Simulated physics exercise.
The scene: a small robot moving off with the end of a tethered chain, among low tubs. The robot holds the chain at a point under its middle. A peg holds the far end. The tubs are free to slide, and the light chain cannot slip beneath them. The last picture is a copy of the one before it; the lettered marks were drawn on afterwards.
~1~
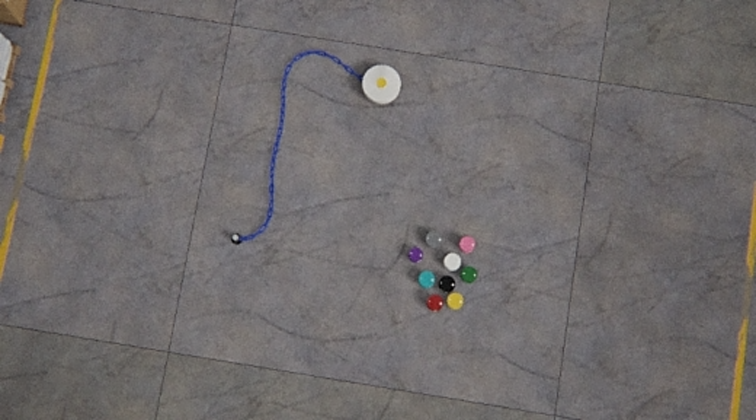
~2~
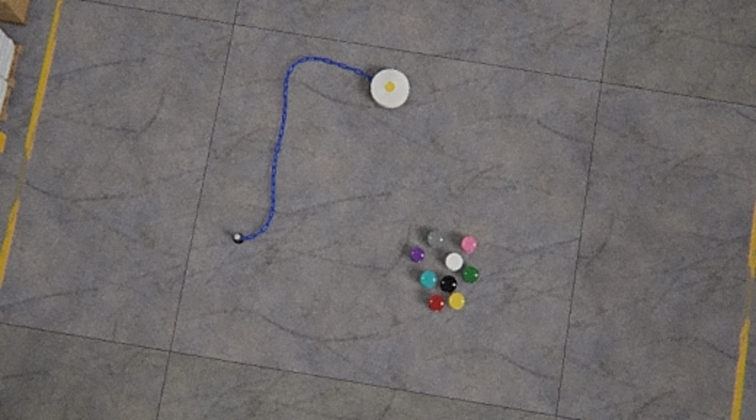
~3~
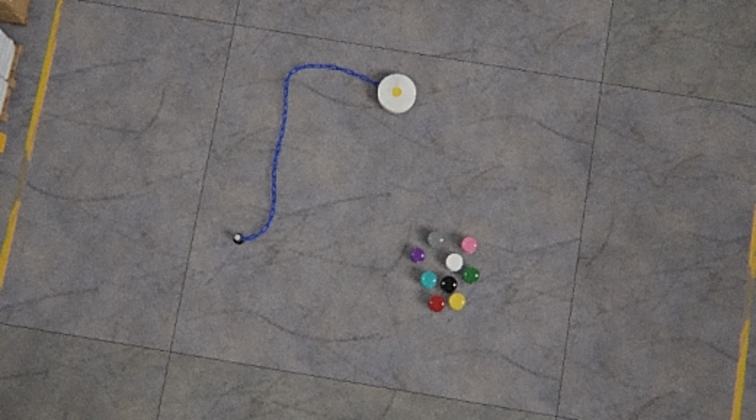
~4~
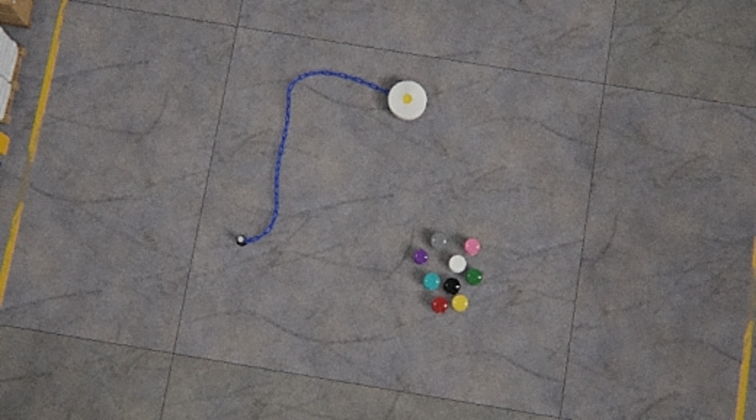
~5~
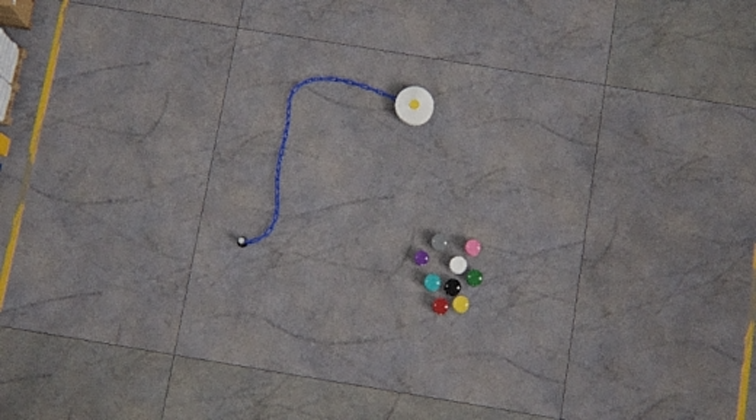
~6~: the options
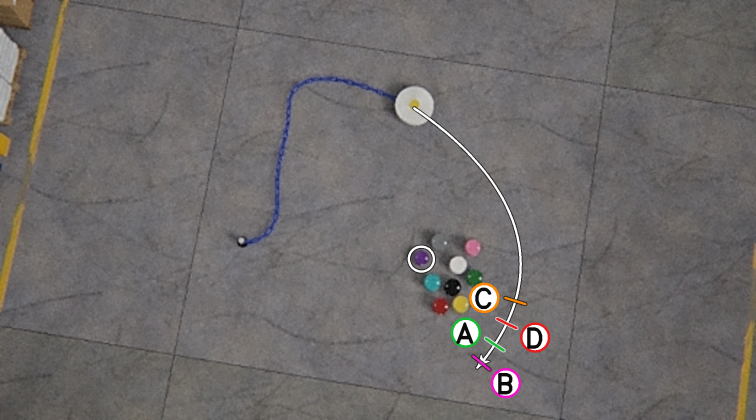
On a grey tiled floor edged with yellow lines, a round white robot holds one end of a blue chain whose far end is fixed at a small peg. The robot moves a short way right and downward, drawing the chain's upper bend along, while the cluster of colourful tubs stays put below.
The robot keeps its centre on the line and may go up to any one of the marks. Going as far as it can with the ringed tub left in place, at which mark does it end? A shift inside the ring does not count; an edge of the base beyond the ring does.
It should halt at A.
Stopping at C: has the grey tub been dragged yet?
No.
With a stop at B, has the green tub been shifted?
Yes.
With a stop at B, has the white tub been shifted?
Yes.
On the marked copy, A at (495, 345); B at (481, 363); C at (515, 301); D at (507, 324); the ring at (421, 259); the route from (414, 108) via (514, 226) to (477, 368).
Taking A. A third of the way, robot (486, 172); purple tub (422, 258).
Two thirds of the way, robot (522, 264); purple tub (422, 258).
When it is over, robot (496, 344); green tub (468, 286); white tub (446, 274); pink tub (461, 272); purple tub (421, 258); grey tub (436, 261); the purple tub is still in its ring.
As for the rest, B drags the ringed tub to (413, 266); C is safe but short; D is safe but short.
